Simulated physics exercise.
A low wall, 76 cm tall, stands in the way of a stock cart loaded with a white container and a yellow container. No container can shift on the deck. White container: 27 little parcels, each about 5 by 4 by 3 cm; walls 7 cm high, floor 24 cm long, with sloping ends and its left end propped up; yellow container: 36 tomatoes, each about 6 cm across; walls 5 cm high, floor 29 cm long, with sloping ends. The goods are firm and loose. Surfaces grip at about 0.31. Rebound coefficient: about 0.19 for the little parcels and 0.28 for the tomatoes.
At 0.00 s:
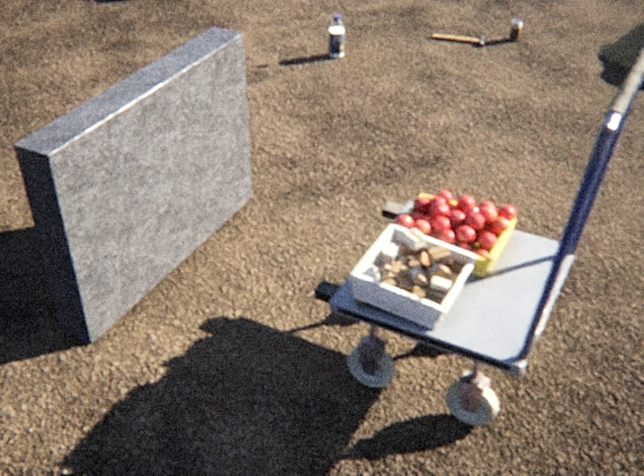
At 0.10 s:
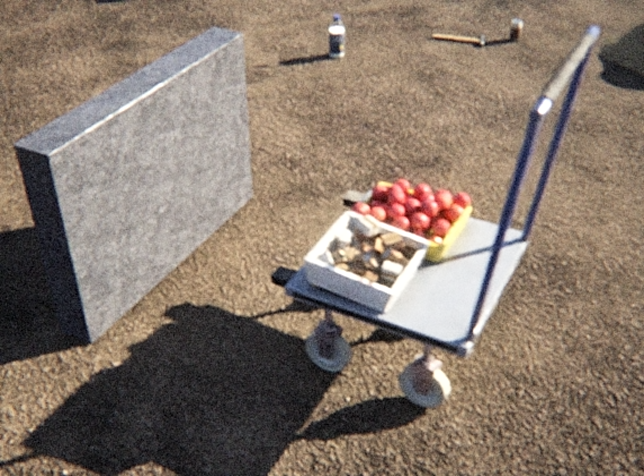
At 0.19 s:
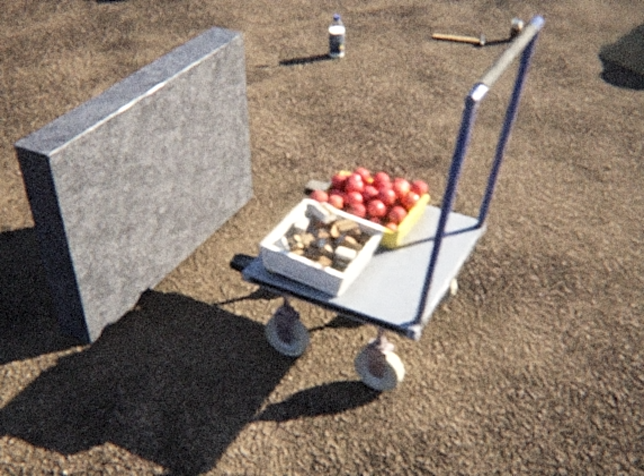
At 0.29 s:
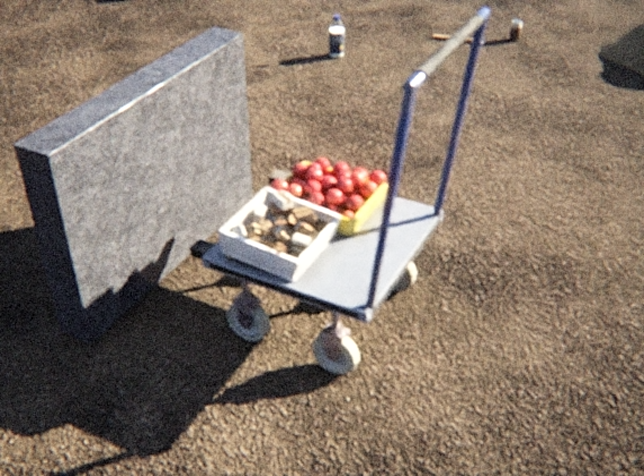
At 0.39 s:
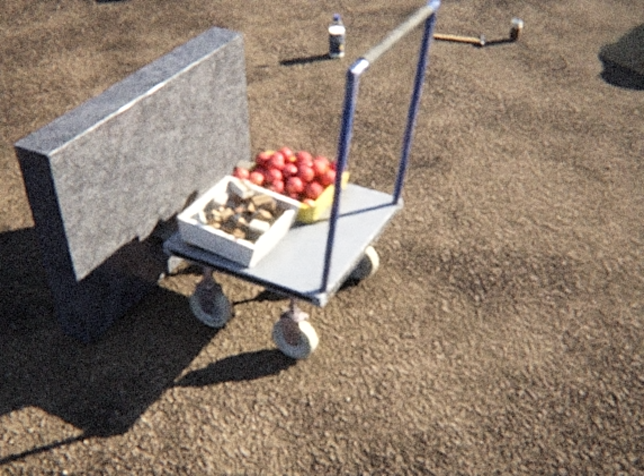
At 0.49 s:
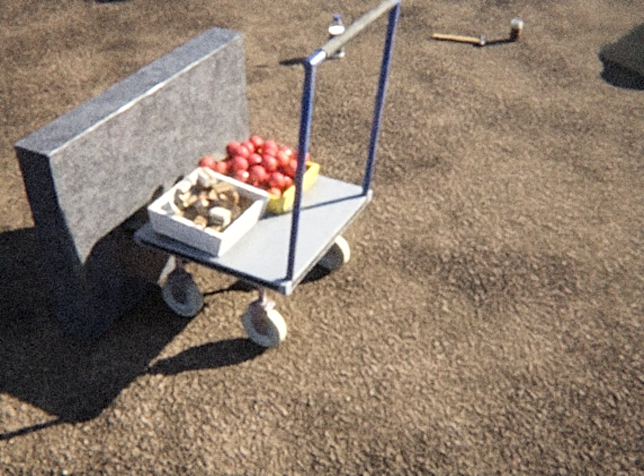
At the start, a stock cart carrying a white container of little parcels and a yellow container of round red goods stands to the right of a low grey wall. The cart rolls leftward across the rough ground, closing the gap until its front end is beside the wall, with the goods still in their containers.
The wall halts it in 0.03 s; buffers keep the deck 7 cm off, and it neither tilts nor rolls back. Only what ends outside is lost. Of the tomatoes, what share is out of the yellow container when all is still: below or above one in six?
The yellow container loses more than one in six of its tomatoes.
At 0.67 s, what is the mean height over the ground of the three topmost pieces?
Roughly 50 cm.
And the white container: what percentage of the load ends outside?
About: White container 5 per cent.
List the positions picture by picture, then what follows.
In the first frame (each is followed by its nearest rim corner in this view), yellow container, (487, 260); white container, (441, 308); 75 cm short of the stop; none out.
In the second frame, yellow container, (440, 246); white container, (390, 291); 59 cm short of the stop.
In the third frame, yellow container, (395, 233); white container, (342, 276); 44 cm short of the stop.
In the fourth frame, yellow container, (352, 220); white container, (296, 261); 28 cm short of the stop.
In the fifth frame, yellow container, (310, 208); white container, (253, 246); 12 cm short of the stop.
In the sixth frame, yellow container, (279, 199); white container, (221, 236); stopped; none out.
After 0.55 s, white container 26 in, 1 out and yellow container 33 in, 3 out.
After 0.67 s, white container 26 in, 1 out and yellow container 28 in, 8 out.
After 0.90 s, white container 26 in, 1 out and yellow container 24 in, 12 out.
When it is over (at 1.40 s), white container 26 in, 1 out and yellow container 24 in, 12 out. Asked share, 12 of 36, 33 per cent.
